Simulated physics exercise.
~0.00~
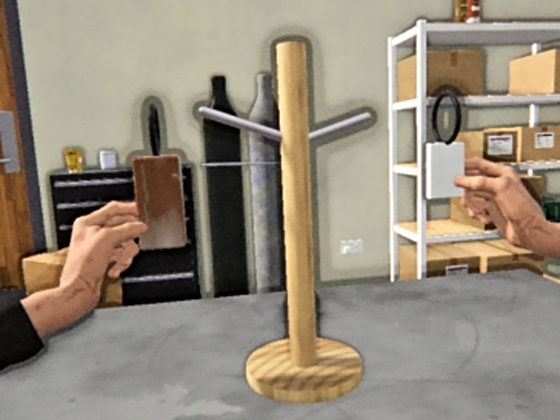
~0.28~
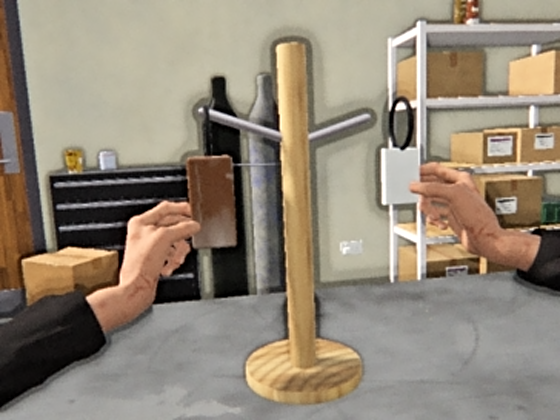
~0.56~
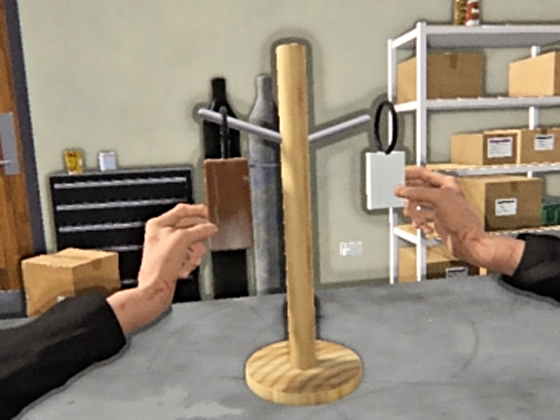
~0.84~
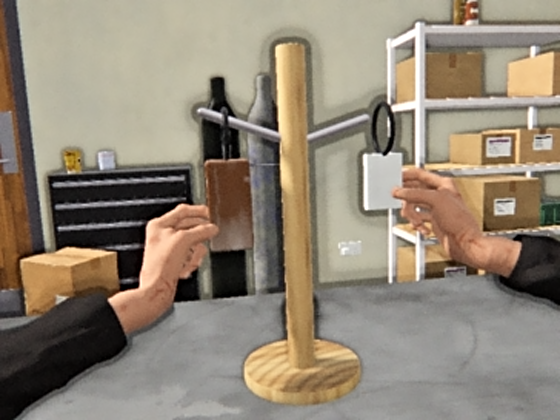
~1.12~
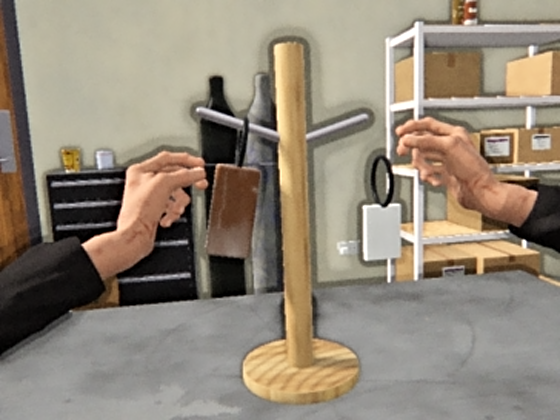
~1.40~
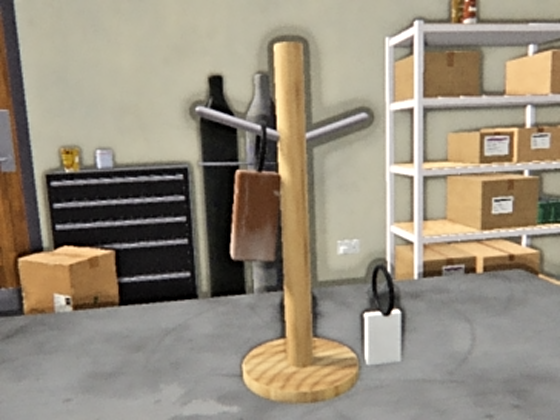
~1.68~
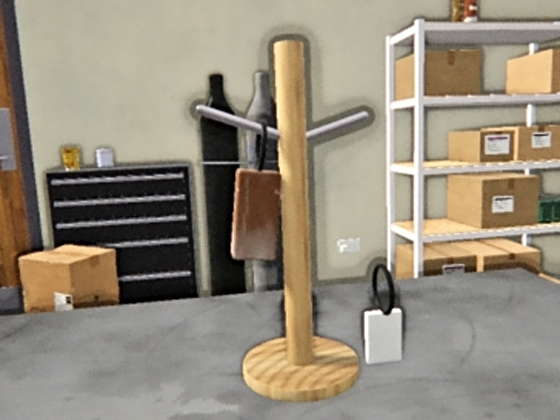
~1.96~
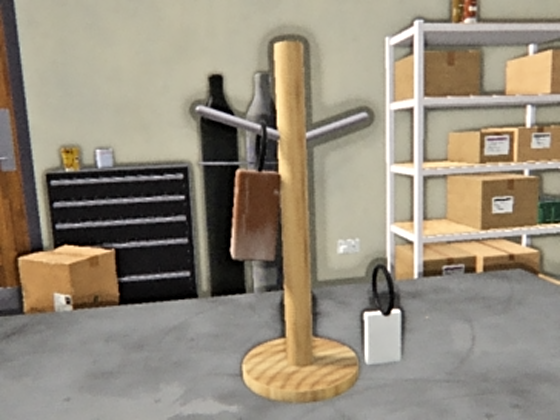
At the start, a wooden stand with a slanting peg on each side stands on a grey table, while a hand at left holds a brown pouch by it and a hand at right holds a white tag, each with a black loop. The hands bring both inward, the pouch to the left peg and the tag near the tip of the right one. After a brief pause, the hands let go and draw back. The tag drops beside the stand, while the pouch tilts and slides inward along its peg. Finally, the pouch hangs still against the post, and the tag rests upright on the table.
